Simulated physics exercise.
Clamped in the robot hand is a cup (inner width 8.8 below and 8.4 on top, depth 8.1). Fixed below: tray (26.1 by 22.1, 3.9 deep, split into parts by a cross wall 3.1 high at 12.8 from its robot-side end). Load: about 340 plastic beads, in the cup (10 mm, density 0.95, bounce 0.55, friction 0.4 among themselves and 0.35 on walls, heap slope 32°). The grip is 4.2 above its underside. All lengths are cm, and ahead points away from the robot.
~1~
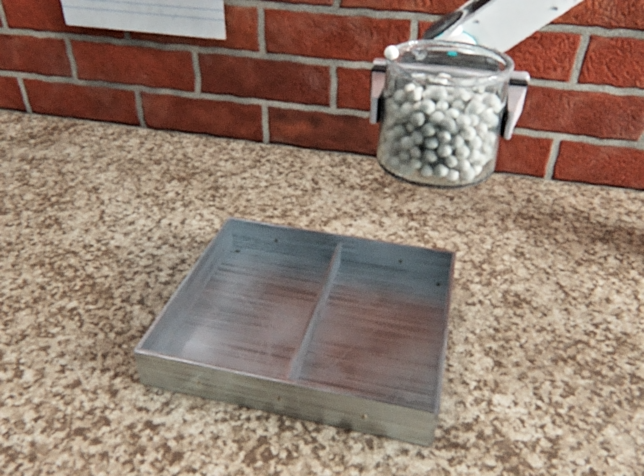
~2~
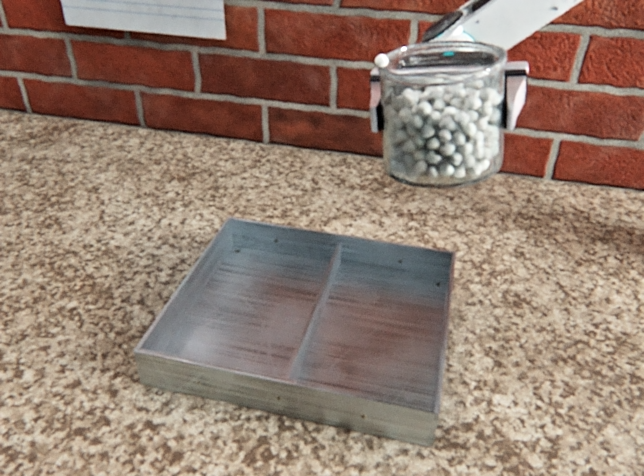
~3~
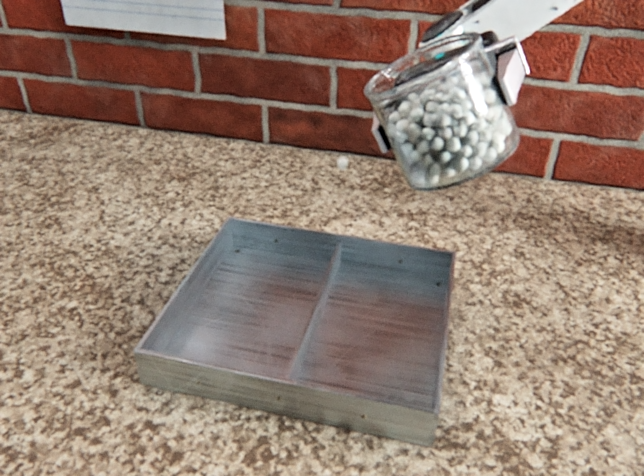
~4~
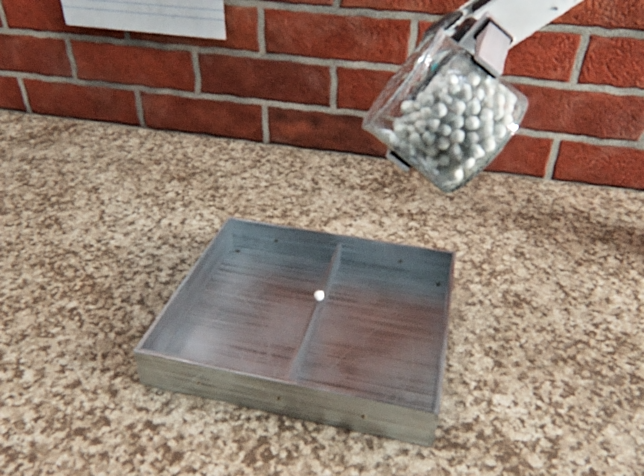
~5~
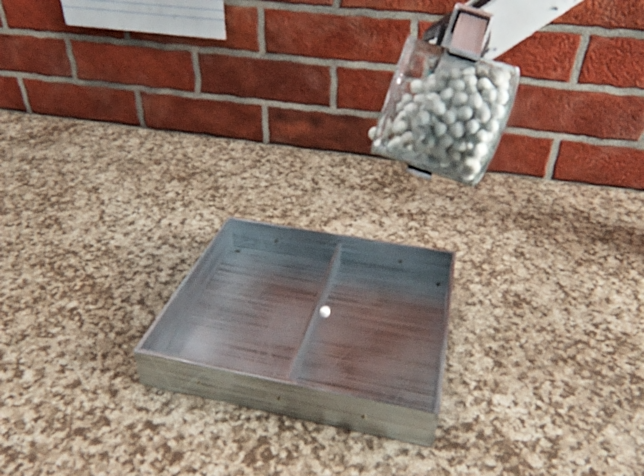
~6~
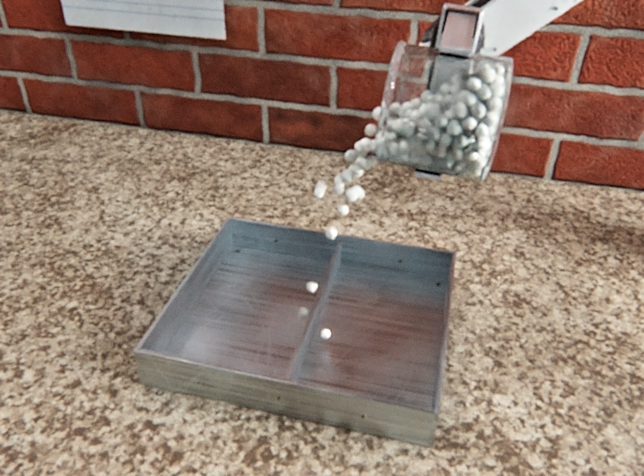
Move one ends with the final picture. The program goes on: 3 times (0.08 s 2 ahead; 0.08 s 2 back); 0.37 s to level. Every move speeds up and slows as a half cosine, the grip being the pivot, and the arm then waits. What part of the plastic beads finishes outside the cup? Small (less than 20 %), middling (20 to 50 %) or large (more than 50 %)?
Share outside the cup: Large (more than 50 %).
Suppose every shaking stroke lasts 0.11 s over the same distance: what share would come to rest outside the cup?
Then about 65 per cent.
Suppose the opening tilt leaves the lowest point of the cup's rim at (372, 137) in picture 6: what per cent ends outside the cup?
Some 45 per cent.
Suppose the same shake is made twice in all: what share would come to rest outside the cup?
In that case some 60 per cent.
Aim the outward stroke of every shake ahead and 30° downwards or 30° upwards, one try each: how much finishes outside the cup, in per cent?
About 55 and 75 per cent.
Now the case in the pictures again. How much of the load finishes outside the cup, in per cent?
Roughly 70 per cent.
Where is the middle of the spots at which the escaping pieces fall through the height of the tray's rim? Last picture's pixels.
Near (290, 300).
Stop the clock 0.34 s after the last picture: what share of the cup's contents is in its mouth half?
About 65 per cent.
Then, 0.34 s after the last picture, tilted 86° forward, highest piece 24 above the table; 167 in the cup, 92 in the far-side part, 22 in the robot-side part, 62 in flight or on a rim.
Then, 0.68 s after the last picture, tilted 38° forward, highest piece 26 above the table; 180 in the far-side part, 101 in the cup, 57 in the robot-side part, 3 on the table or floor, 2 in flight or on a rim.
Then, 1.05 s after the last picture, level, highest piece 26 above the table; 182 in the far-side part, 101 in the cup, 56 in the robot-side part, 4 on the table or floor.
Then, 2.10 s after the last picture, level, highest piece 25 above the table; 182 in the far-side part, 101 in the cup, 56 in the robot-side part, 4 on the table or floor.
Final count, 182 in the far-side part, 101 in the cup, 56 in the robot-side part, 4 on the table or floor. That is 71 % outside the cup.
